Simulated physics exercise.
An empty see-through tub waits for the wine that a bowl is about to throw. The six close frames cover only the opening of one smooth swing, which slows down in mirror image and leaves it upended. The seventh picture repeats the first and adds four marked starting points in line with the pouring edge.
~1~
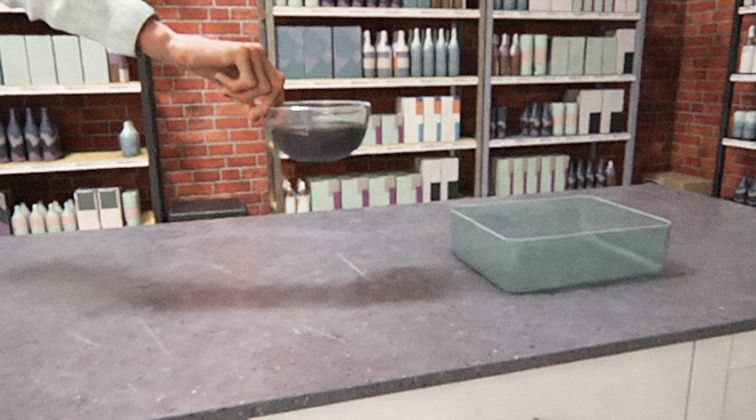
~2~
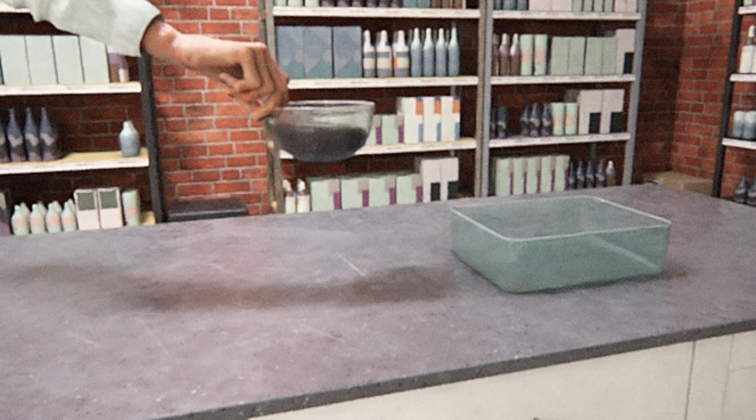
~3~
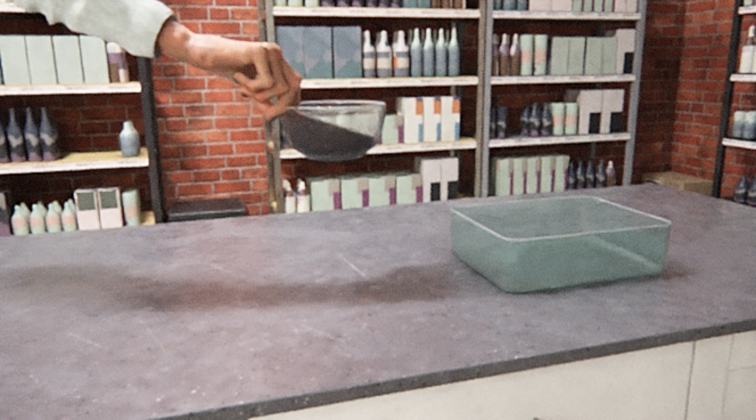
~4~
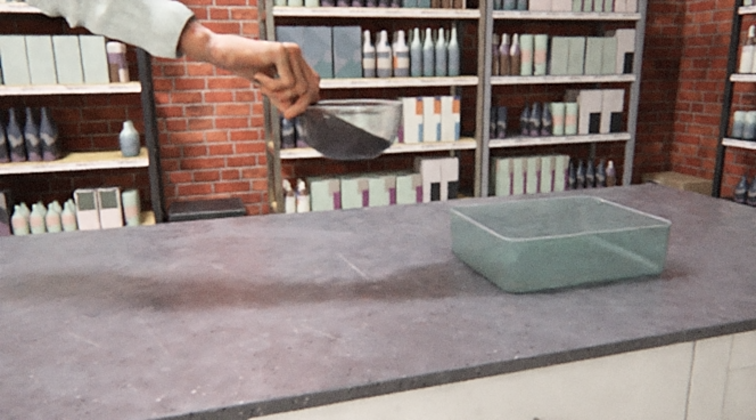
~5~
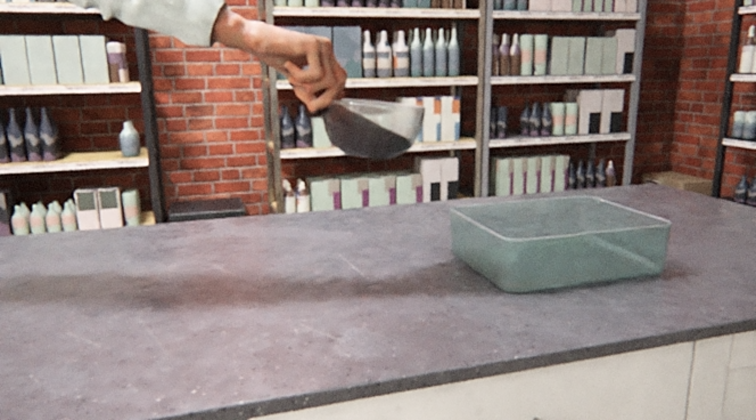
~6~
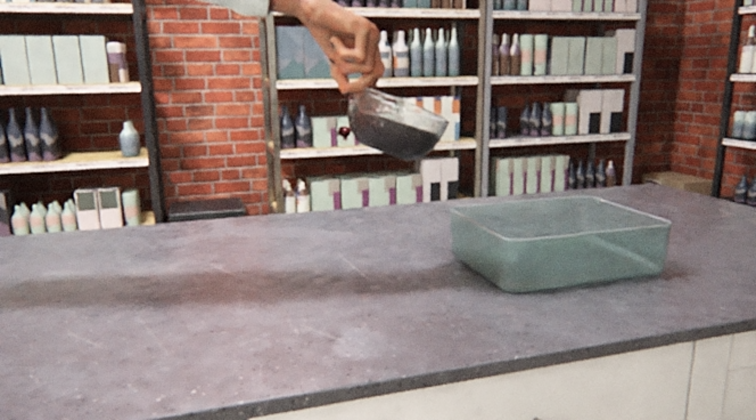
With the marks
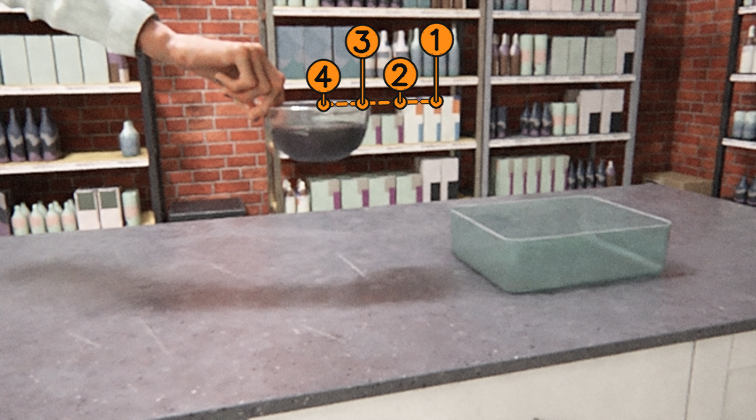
A clear bowl of dark liquid, held at its left rim by a hand in a pale sleeve, hangs above a grey stone counter in a shop, seen from the front by a still camera. An empty, greenish see-through tub sits on the right, before bottle-lined shelves and red brick walls. The hand carries the bowl rightward, the liquid sloshing inside, then lifts slightly as the bowl tilts down to the right.
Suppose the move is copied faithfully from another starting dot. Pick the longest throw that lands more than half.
4.
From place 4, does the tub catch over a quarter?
Yes, clearly.
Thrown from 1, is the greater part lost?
No, that is safe.
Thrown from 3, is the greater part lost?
No, that is safe.
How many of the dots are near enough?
All four.
On the marked copy, 1 at (436, 101); 2 at (400, 102); 3 at (362, 103); 4 at (323, 104).
For place 1, about 85 % lands in the tub, 11 % falls short and 4 % goes beside or beyond.
For place 2, about 73 % lands in the tub, 5 % falls short and 22 % goes beside or beyond.
For place 3, about 75 % lands in the tub, 7 % falls short and 18 % goes beside or beyond.
For place 4, about 65 % lands in the tub, 25 % falls short and 10 % goes beside or beyond.
